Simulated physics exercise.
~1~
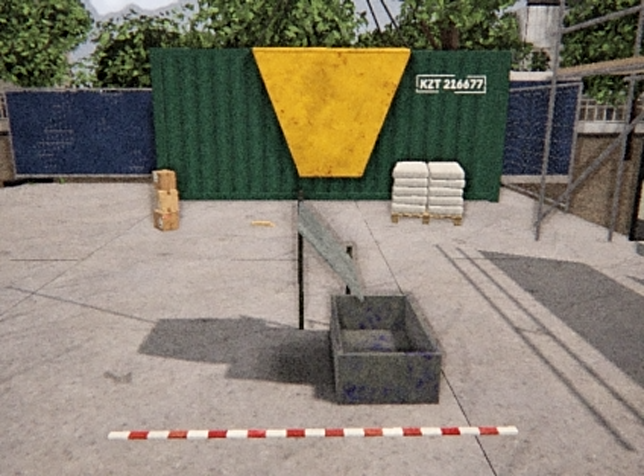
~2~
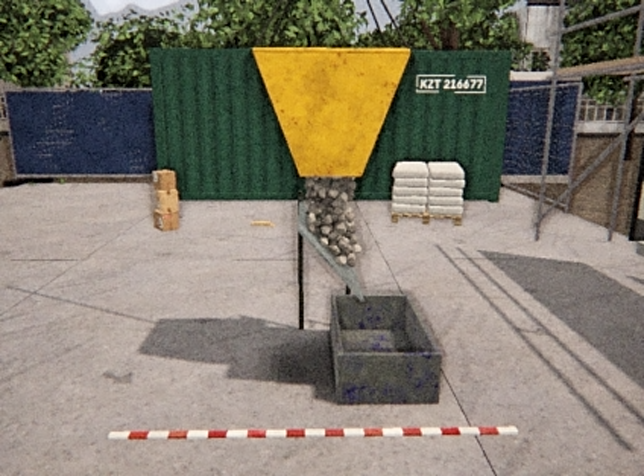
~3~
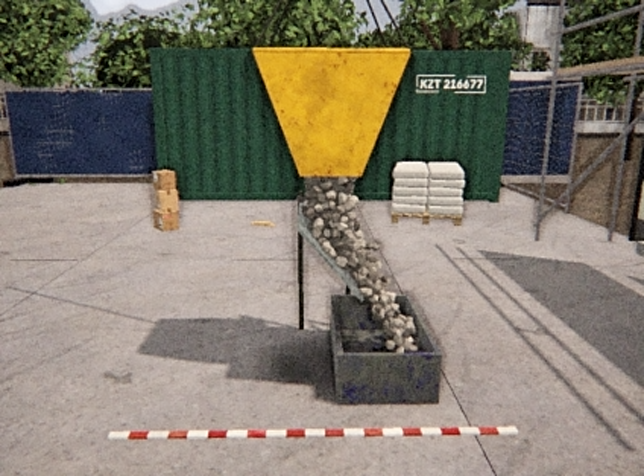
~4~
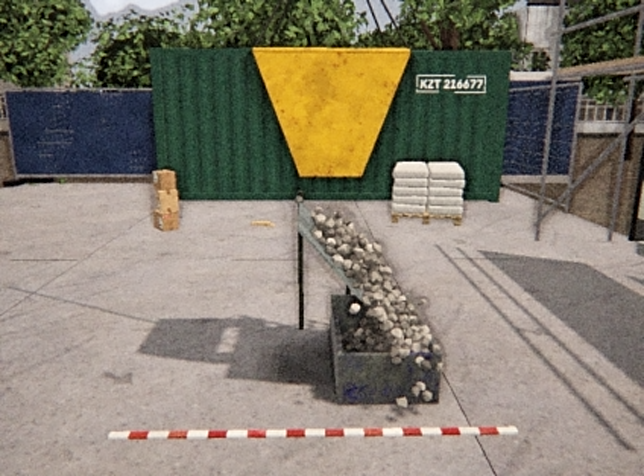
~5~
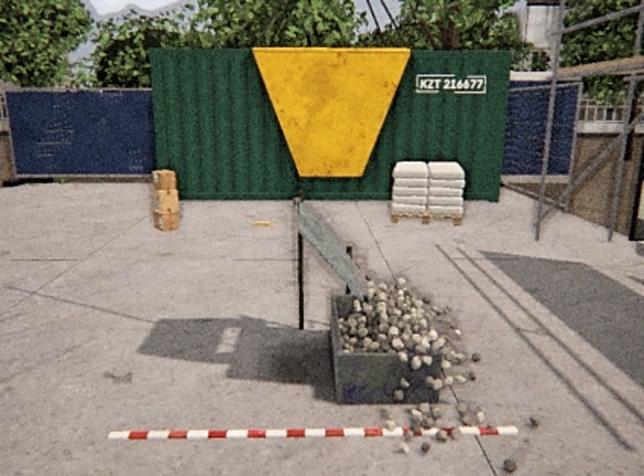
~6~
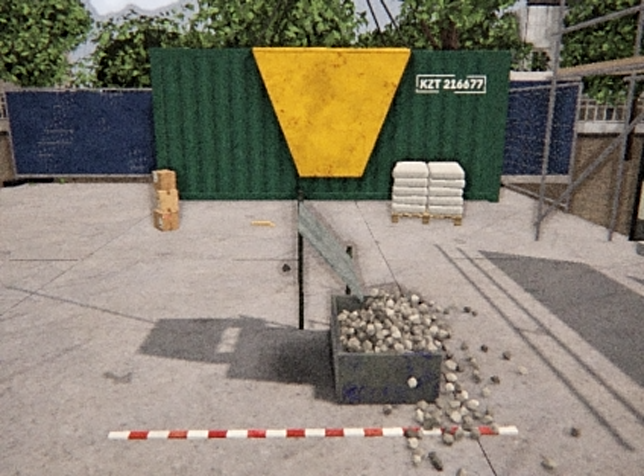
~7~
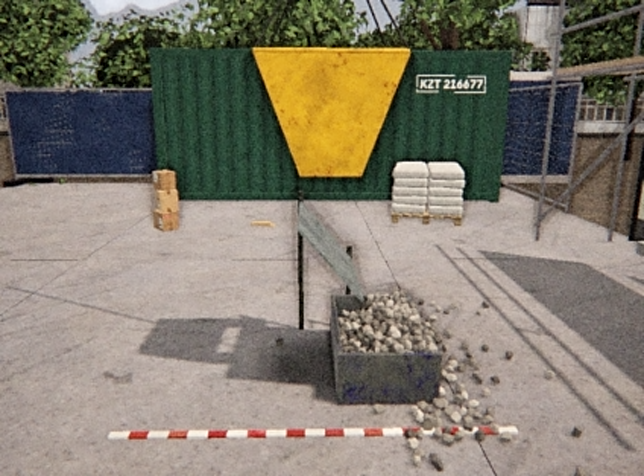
Grey stones poured out of a yellow hopper in front of a green container, slid down a sloping metal chute to the right and heaped up in an open box, while some spilled over and came to rest on the ground beside it.
